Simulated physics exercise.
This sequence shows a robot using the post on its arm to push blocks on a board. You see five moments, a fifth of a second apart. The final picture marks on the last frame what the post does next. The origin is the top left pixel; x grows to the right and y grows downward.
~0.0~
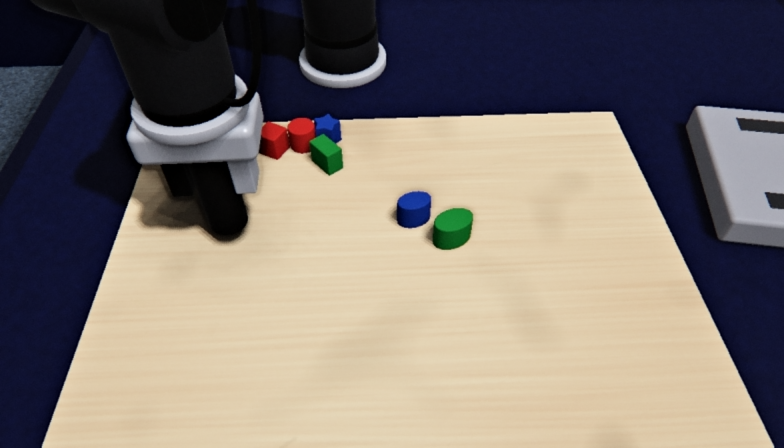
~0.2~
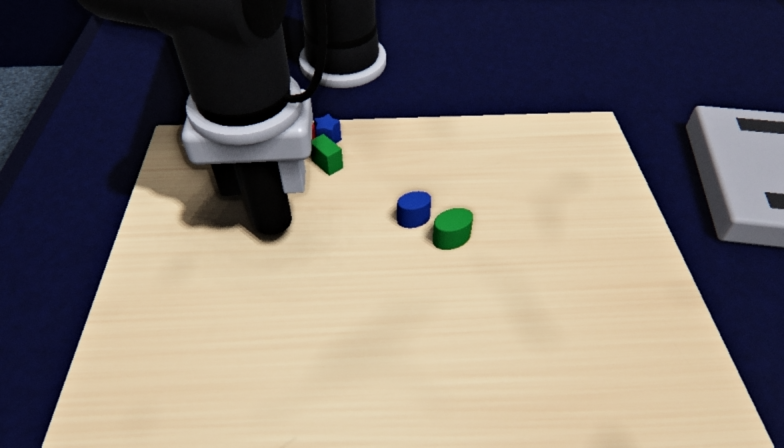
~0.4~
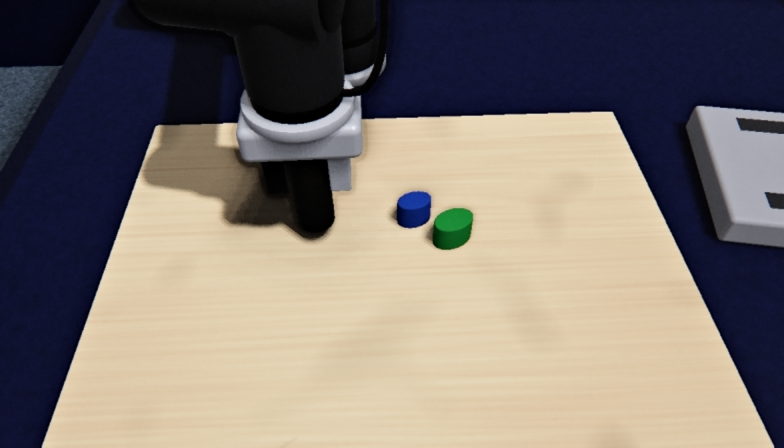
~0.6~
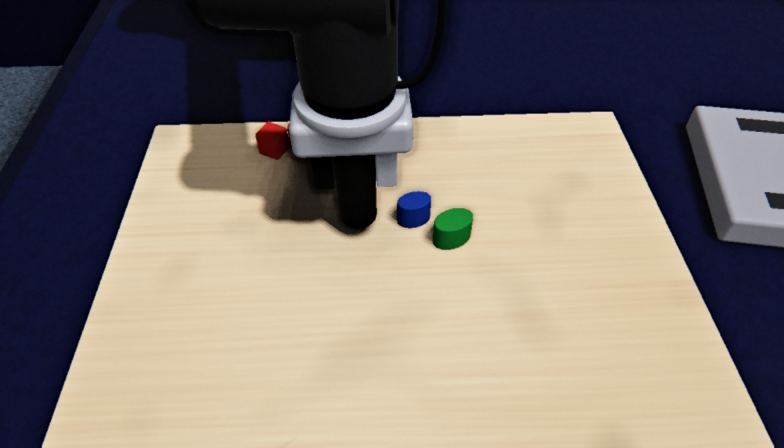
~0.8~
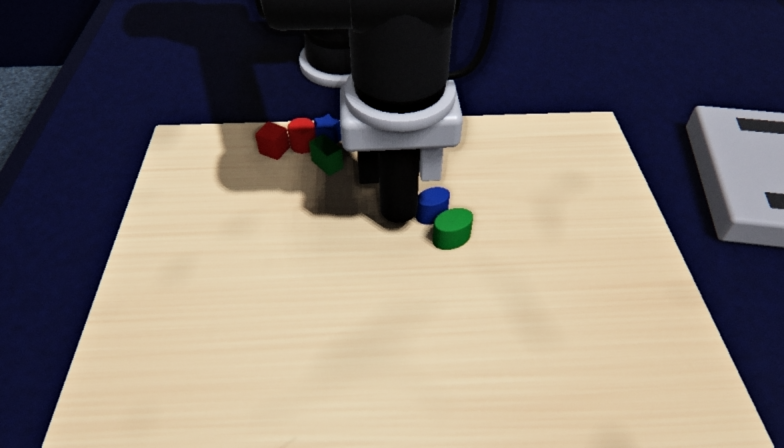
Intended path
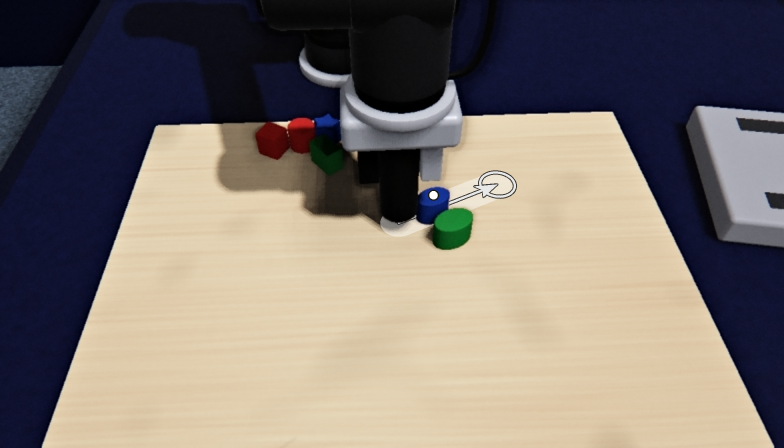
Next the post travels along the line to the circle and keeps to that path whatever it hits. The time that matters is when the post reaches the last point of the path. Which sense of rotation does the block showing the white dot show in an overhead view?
It swings round clockwise.
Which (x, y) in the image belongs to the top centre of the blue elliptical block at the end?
It sits at (530, 178).
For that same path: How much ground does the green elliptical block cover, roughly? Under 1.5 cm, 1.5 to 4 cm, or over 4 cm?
The under 1.5 cm band.
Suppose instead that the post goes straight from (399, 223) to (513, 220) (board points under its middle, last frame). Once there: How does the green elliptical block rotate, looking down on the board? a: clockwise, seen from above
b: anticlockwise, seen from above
I'll go with a - clockwise, seen from above.
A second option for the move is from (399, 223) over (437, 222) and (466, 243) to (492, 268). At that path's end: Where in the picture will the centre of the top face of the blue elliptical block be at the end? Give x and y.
The middle of its top is at (472, 190).
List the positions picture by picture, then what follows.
In the first picture, post tip (229, 221); block tops, blue elliptical block (414, 199); green elliptical block (454, 218).
In the second picture, post (273, 221); blocks unchanged.
In the third picture, post (316, 219); blocks unchanged.
In the fourth picture, post (358, 215); blocks unchanged.
In the fifth picture, post (399, 210); blue elliptical block (434, 195); green elliptical block (454, 218).
Path on the board, from (399, 223) to (497, 184); the dot is on the blue elliptical block.
The first path, step by step. One third of the way, post (434, 196); blue elliptical block (470, 185), turned 15° clockwise.
Two thirds of the way, post (468, 183); blue elliptical block (505, 179), turned 45° clockwise.
At the end, post (500, 171); blue elliptical block (530, 178), turned 110° clockwise; green elliptical block in place.
